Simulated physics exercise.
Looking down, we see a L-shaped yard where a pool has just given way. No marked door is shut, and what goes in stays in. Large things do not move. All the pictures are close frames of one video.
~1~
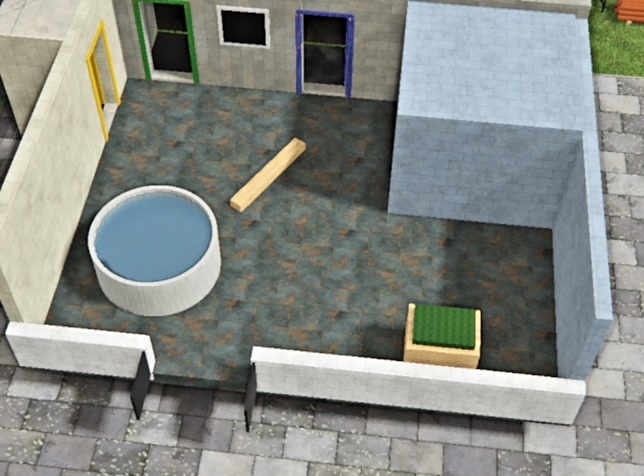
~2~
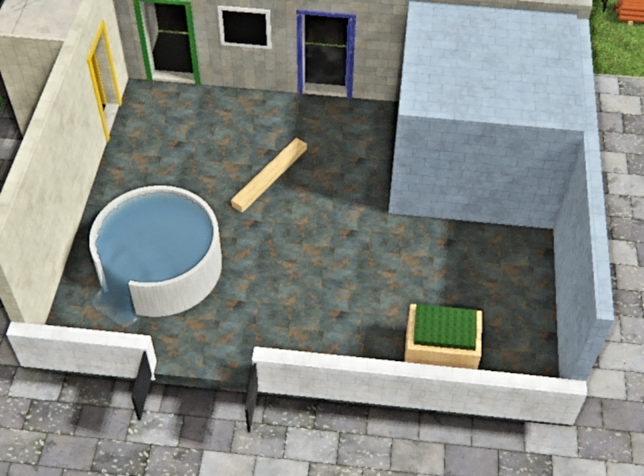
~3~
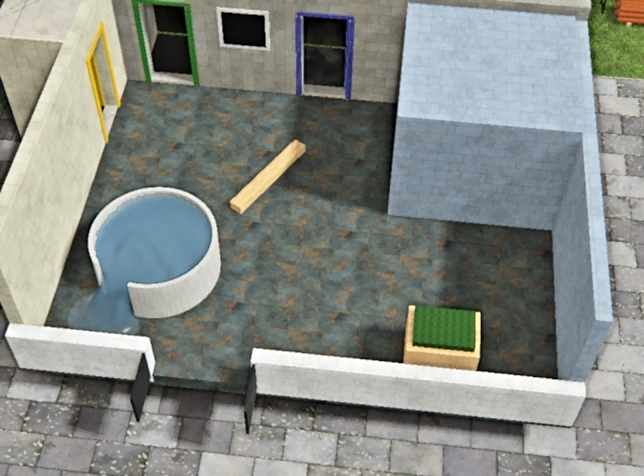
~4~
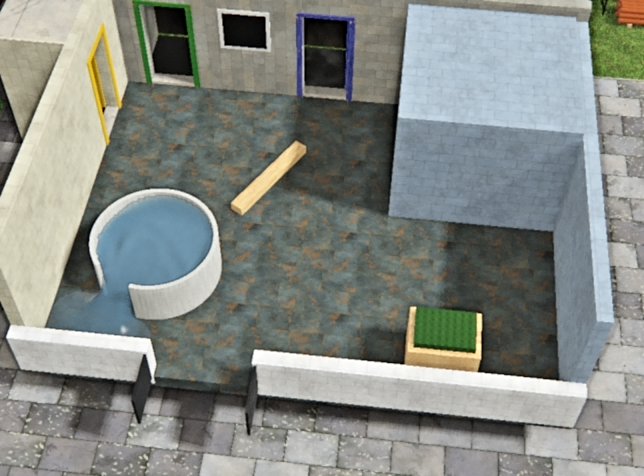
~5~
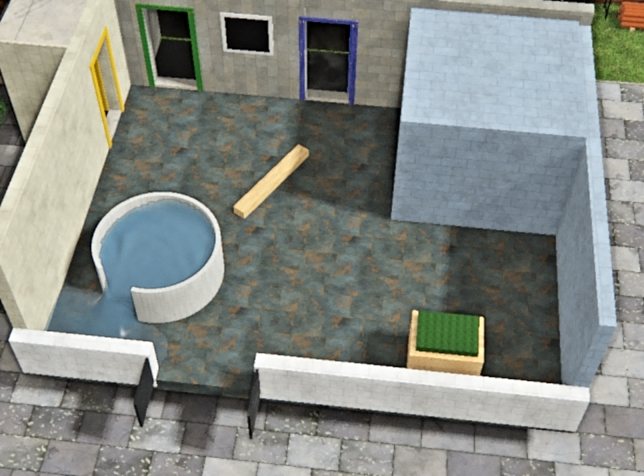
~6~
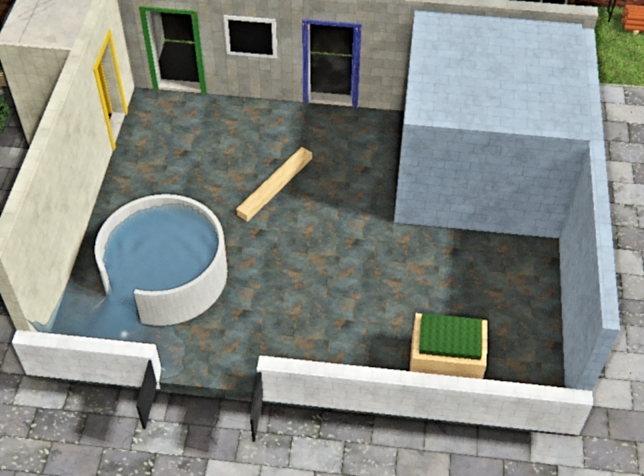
A walled, L-shaped yard with a dark, mottled floor is seen from high above, a pale blue block filling its back right corner. A round white pool stands at left near a yellow-framed doorway, with green and blue doorways behind, a wooden beam mid-yard and a green-topped box at lower right. The pool's front left side opens and water pours out, spreading to the low front wall, as the view shifts very slightly.
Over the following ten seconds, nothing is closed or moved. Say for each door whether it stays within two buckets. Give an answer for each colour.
The yellow door stays within two buckets; the green door goes past two buckets; the blue door stays within two buckets.
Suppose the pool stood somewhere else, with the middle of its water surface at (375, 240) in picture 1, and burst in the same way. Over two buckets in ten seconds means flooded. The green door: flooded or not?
Going one by one, I'd say the green door doesn't reach it.
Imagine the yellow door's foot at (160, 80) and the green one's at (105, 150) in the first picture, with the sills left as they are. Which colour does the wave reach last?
I reckon it's the blue one.
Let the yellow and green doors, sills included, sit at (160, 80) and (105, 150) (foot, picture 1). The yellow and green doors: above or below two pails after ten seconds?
In short: The yellow door lets more in; the green door stays under.
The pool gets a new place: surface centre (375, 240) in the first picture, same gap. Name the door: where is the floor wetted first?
The yellow door comes first.
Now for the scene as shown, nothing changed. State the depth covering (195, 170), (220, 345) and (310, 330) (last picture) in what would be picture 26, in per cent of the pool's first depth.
Going place by place: 2 %, 6 % and 4 %.
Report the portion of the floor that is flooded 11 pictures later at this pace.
My estimate is close to 25 per cent.
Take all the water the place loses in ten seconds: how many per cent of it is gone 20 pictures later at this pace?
It should be close to 30 percent by then.
A moment on, water covers 10 % of the floor; the yellow door not reached, the green door not reached, the blue door not reached.
Next, water covers 25 % of the floor; the yellow door not reached, the green door not reached, the blue door not reached.
Then, water covers 50 % of the floor; the yellow door wet at the sill, nothing in, the green door over two buckets in, the blue door not reached.
Later, water covers 80 % of the floor; the yellow door wet at the sill, nothing in, the green door far over two buckets in, the blue door wet at the sill, nothing in.
In the end, water covers 95 % of the floor; the yellow door under two buckets in, the green door far over two buckets in, the blue door wet at the sill, nothing in.
